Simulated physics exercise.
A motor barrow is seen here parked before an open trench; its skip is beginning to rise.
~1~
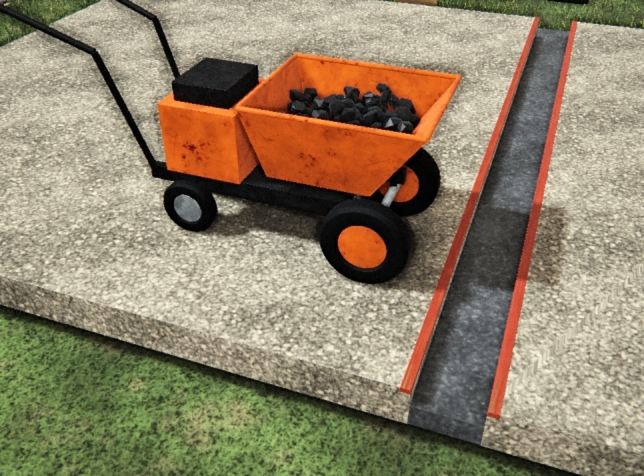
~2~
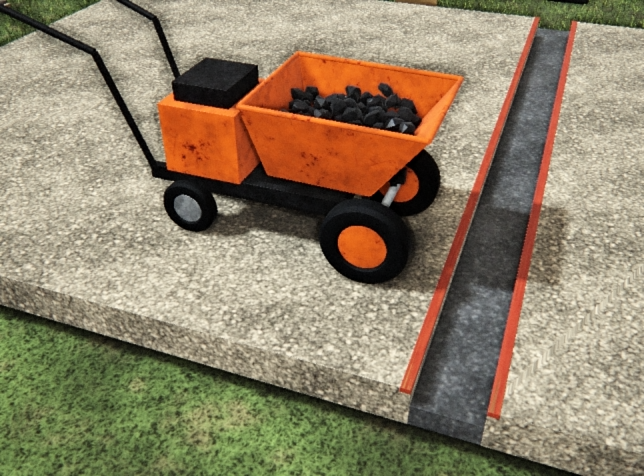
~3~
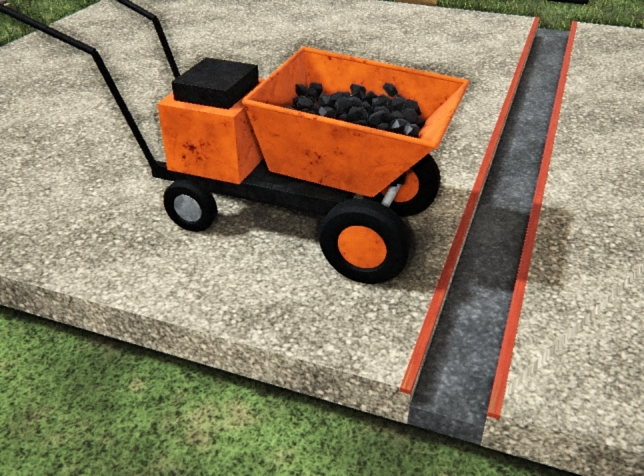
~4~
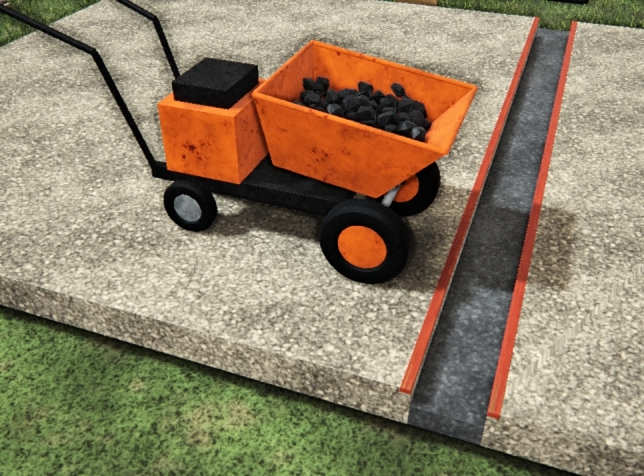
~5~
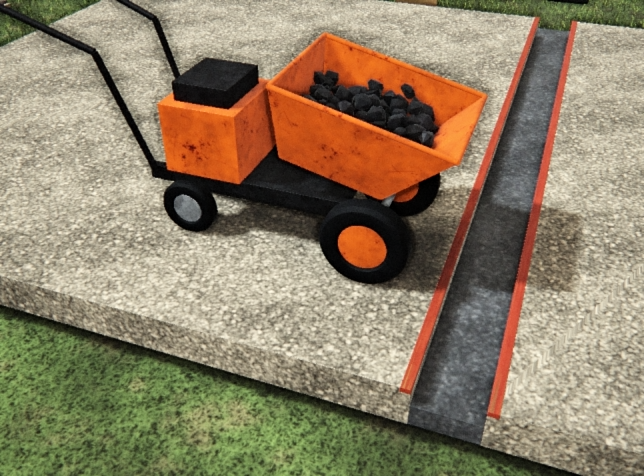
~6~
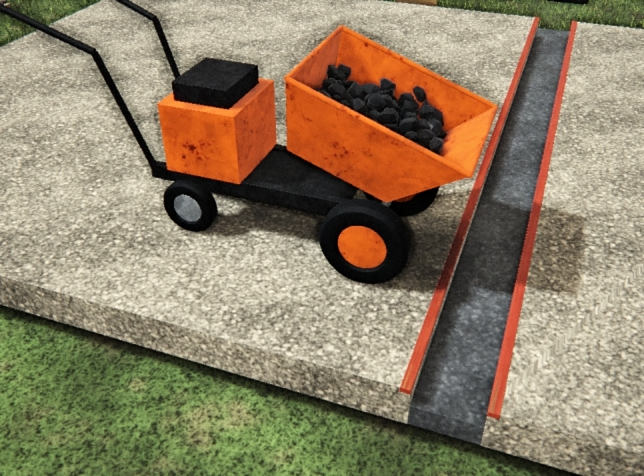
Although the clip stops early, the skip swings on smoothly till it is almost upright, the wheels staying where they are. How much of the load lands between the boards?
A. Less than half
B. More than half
(A) Less than half.
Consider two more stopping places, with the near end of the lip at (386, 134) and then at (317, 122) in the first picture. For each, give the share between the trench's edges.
First try: Around 60 %; second try: Around 40 %.
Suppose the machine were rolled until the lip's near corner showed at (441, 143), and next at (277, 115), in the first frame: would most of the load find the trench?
A minority, then a minority.
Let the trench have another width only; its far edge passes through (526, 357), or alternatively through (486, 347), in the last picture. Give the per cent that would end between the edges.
I'd put it near 40 in a hundred, then near 0 in a hundred.
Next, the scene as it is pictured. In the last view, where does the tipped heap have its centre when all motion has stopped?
Somewhere around (552, 273) in the last picture.
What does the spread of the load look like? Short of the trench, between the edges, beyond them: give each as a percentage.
Short: 0; between: 10; beyond: 50 per cent.
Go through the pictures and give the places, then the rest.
In the first picture, lip of the skip near (426, 140), level; top of the load near (355, 117), lumps of coal; first edge of the trench near (426, 332); far edge near (507, 352), the trench under half as wide as the skip, and shallow for its width.
In the second picture, lip of the skip near (429, 142), level; top of the load near (338, 107).
In the third picture, lip of the skip near (435, 146), tipped barely; top of the load near (343, 105).
In the fourth picture, lip of the skip near (445, 153), tipped a little; top of the load near (351, 104).
In the fifth picture, lip of the skip near (457, 163), tipped a little; top of the load near (332, 103).
In the sixth picture, lip of the skip near (470, 175), tipped clearly; top of the load near (344, 99); first edge of the trench near (426, 332); far edge near (507, 352).
Shortly afterwards, skip tipped steeply; the whole lot in the skip.
Next, skip tipped right over; the bulk in the skip; only a few in or heaped over the trench; a little beyond it.
Some moments later, skip tipped right over; near a third in the skip; a little in or heaped over the trench; near half beyond it.
In the end, skip tipped right over; near a third in the skip; a little in or heaped over the trench; near half beyond it.
